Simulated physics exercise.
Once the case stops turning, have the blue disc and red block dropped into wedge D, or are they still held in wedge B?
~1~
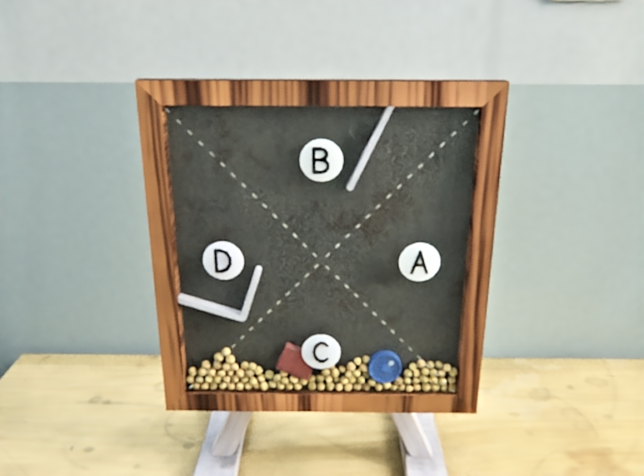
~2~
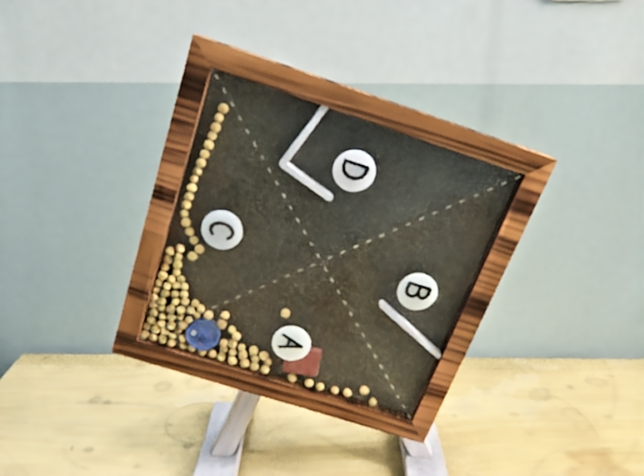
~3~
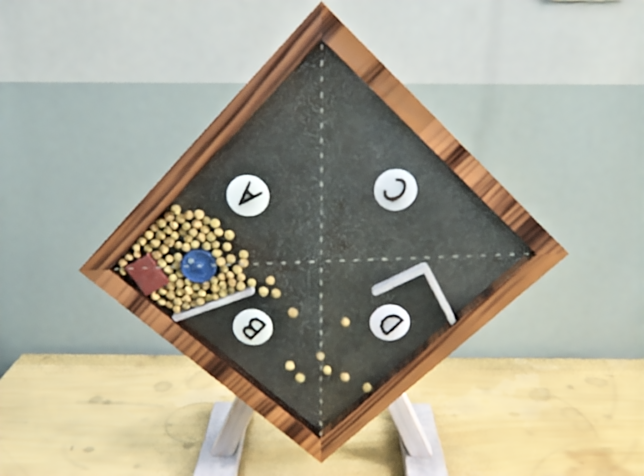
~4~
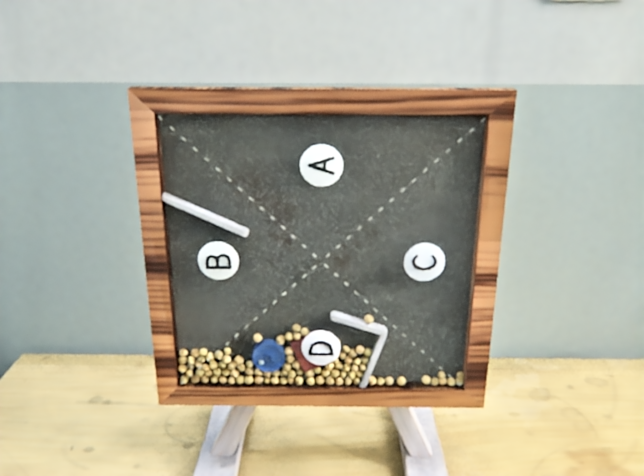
Both have dropped into wedge D, where the blue disc and the red block lie among the beans at the bottom.
